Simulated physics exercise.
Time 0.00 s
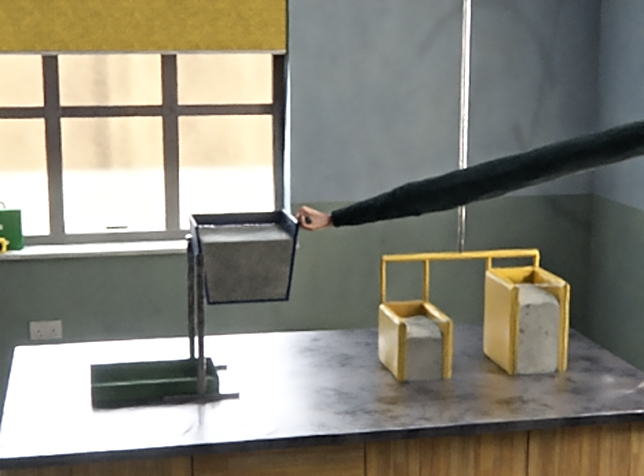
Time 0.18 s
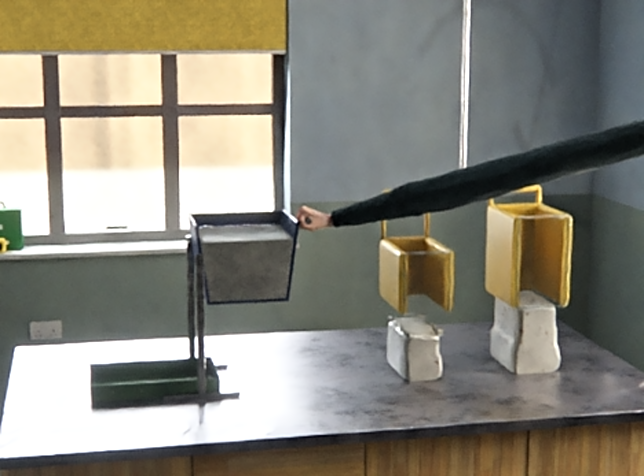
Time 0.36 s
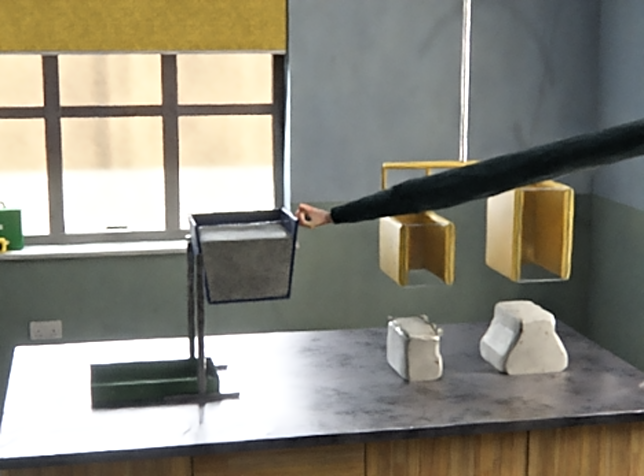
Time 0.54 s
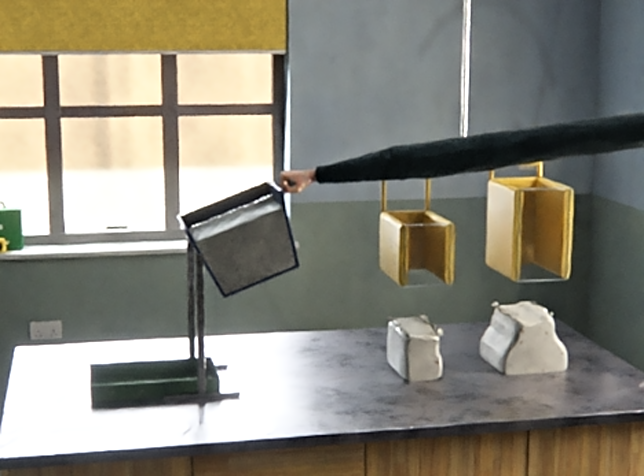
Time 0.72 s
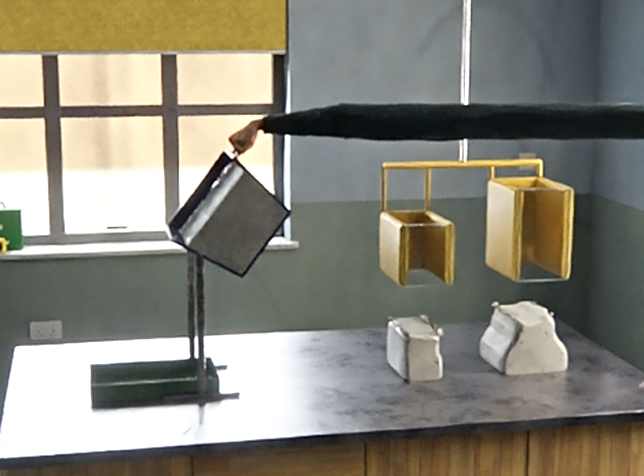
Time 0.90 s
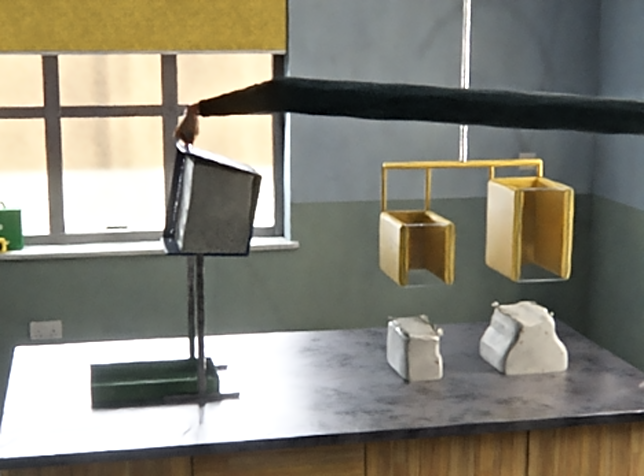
The clip shows yellow casings lifting off two grey blocks on a bench, the taller right one slumping and widening while the smaller keeps its shape, then a dark-sleeved arm swinging a filled tub up and leftward onto its side.
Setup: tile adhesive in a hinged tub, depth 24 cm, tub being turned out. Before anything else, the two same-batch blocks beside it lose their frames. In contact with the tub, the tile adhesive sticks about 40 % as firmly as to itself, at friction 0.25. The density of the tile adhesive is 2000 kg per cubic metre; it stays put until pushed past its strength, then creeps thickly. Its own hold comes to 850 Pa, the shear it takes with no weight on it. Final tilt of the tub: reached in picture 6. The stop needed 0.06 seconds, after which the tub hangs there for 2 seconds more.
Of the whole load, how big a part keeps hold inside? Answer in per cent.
The part that keeps hold inside is about 62 %.
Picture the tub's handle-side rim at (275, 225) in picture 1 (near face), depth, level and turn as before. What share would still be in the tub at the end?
I'd put it at close to 100 per cent.
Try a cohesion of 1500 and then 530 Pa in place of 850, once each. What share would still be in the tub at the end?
Respectively 100 % and 50 %.
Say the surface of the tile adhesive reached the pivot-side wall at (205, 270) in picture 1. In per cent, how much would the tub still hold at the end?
Around 100 per cent.
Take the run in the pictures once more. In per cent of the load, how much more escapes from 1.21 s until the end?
Some 14 per cent.
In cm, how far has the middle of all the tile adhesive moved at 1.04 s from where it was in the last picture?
Displacement noted: Approx. 5 cm... about that.
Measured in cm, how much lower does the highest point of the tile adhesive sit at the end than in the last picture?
14 cm.
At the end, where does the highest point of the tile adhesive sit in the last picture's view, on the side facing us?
I'd say it peaks at roughly (224, 208) in the last picture.
After 1.04 s, the tub is at 79 degrees and holds 97 %.
After 1.21 s, the tub is at 79 degrees and holds 75 %.
After 1.38 s, the tub is at 79 degrees and holds 63 %.
After 1.55 s, the tub is at 79 degrees and holds 62 %.
After 2.90 s, at the end, the tub is at 79 degrees and holds 62 %.
